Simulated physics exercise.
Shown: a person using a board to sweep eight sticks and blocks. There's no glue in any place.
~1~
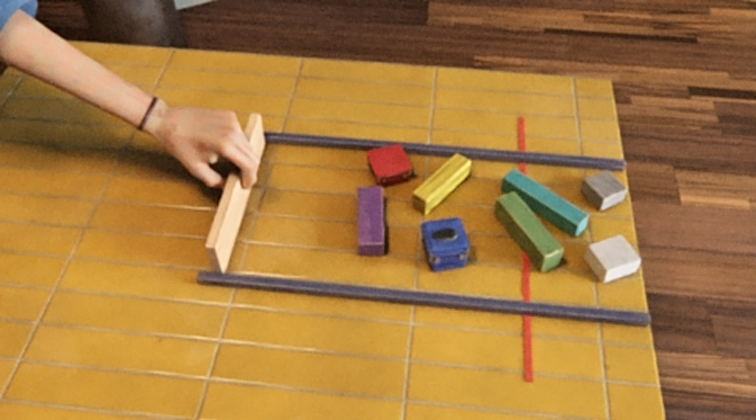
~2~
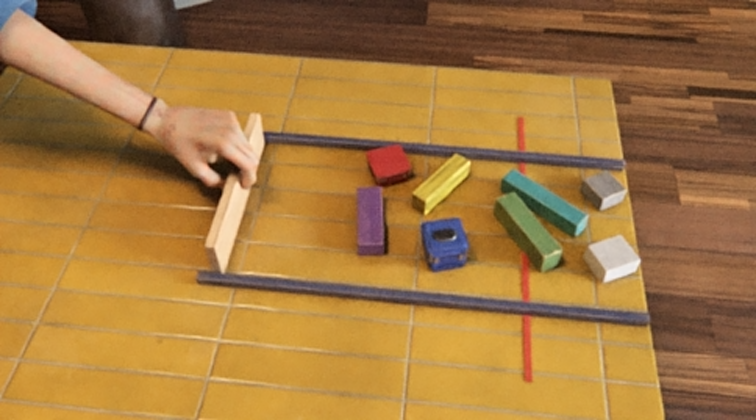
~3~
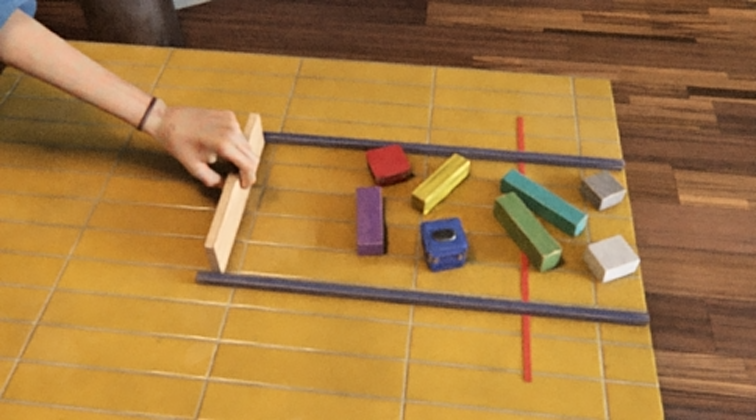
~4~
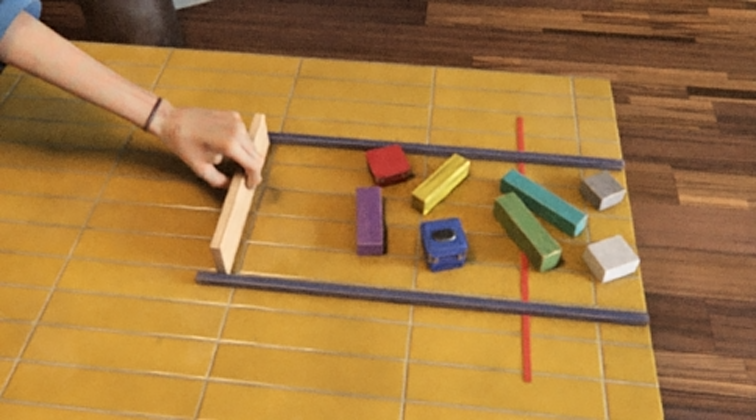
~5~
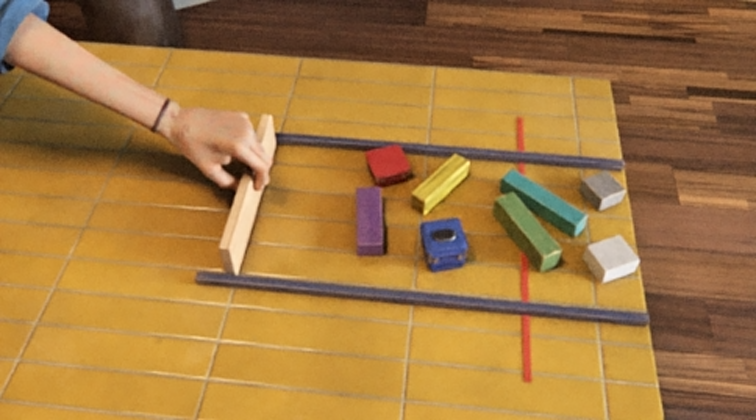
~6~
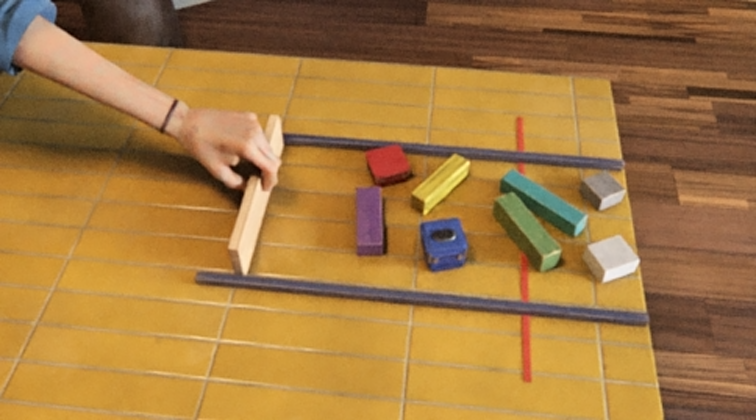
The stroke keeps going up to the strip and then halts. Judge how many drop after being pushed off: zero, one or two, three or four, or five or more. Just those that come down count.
Looks like not a single one goes over the edge.
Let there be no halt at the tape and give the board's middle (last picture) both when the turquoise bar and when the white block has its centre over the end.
The middle is at (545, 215) when it's the turquoise bar, and at (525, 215) when it's the white block.
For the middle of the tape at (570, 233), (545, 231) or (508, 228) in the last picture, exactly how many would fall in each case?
The three tries give 4, 2 and 0.
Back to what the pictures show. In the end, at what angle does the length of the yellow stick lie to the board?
It sits some 5° out of line.
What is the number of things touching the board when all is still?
My count gives 2.
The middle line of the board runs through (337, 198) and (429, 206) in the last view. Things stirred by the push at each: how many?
That gives 0 for the first and 4 for the second.
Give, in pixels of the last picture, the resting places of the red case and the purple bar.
The red case settles near (541, 181); as for the purple bar, near (537, 236).
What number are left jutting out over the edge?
Expected count: 3.
Early on, none off yet; grey block at rest near (602, 190); white block at rest near (610, 259); turquoise bar at rest near (542, 203).
A while later, none off yet; grey block at rest near (602, 190); white block at rest near (610, 259); turquoise bar at rest near (543, 203).
Finally, the number that fall off is zero.
